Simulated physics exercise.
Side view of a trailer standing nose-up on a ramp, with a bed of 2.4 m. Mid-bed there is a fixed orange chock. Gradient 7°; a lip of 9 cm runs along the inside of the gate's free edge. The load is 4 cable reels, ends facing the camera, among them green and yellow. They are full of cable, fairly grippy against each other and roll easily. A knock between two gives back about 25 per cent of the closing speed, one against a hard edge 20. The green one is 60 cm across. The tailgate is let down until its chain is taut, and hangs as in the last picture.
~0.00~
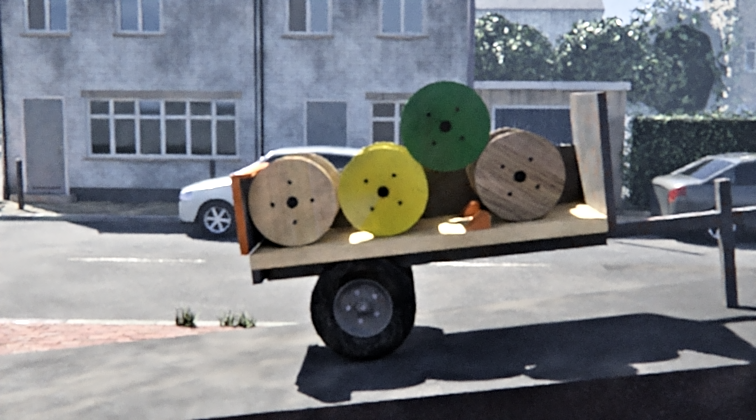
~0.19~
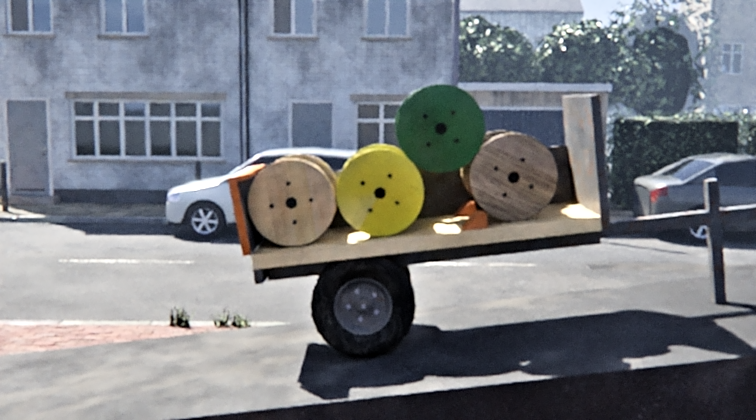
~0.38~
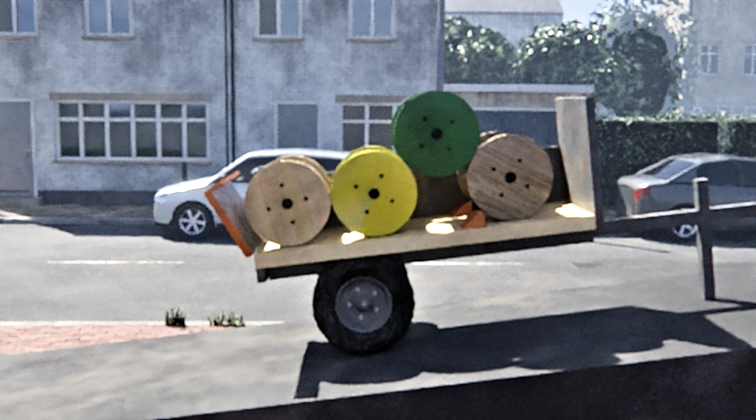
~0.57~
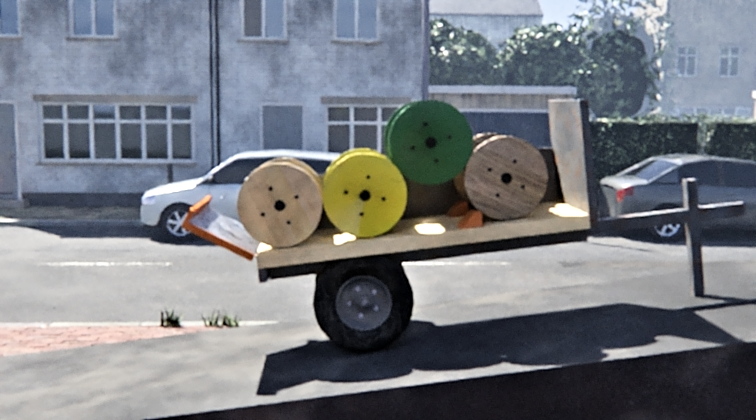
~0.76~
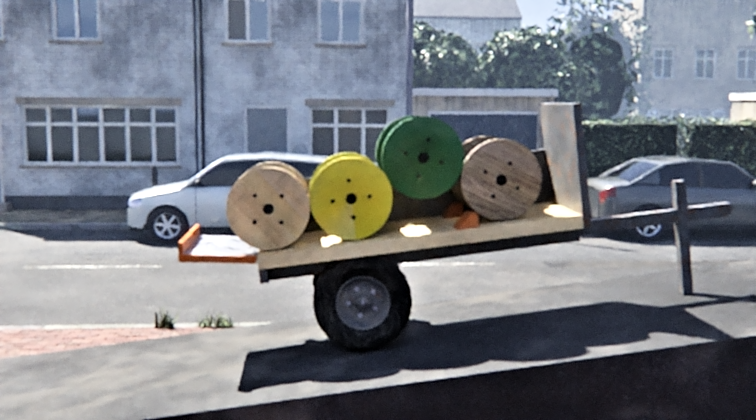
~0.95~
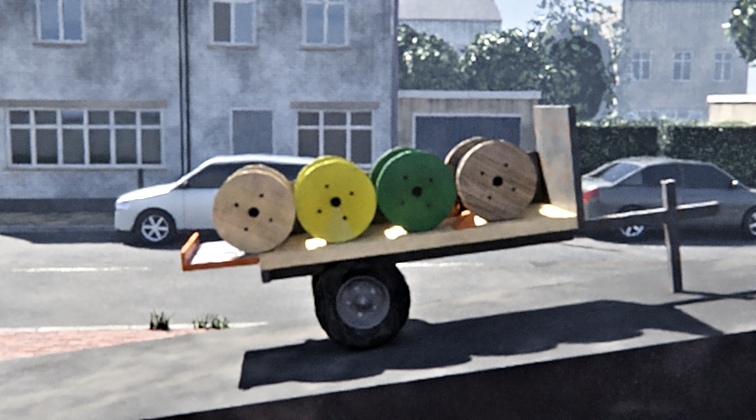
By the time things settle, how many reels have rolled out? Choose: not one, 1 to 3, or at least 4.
That makes not one of the 4.
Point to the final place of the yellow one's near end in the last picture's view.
At about (292, 208).
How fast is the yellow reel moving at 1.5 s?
Near 0.0 m/s.
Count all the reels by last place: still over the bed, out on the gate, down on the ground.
3, 1 and 0.
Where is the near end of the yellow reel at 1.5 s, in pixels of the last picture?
Near (292, 208).
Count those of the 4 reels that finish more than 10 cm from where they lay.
3 of them.
After 1.5 s, green is on the bed, 115 cm short of the hinge, rolling left; yellow is on the bed, 30 cm short of the hinge; 0 out so far.
At rest (2.2 s), green is on the bed, 90 cm short of the hinge; yellow is on the bed, 30 cm short of the hinge; 0 out so far.
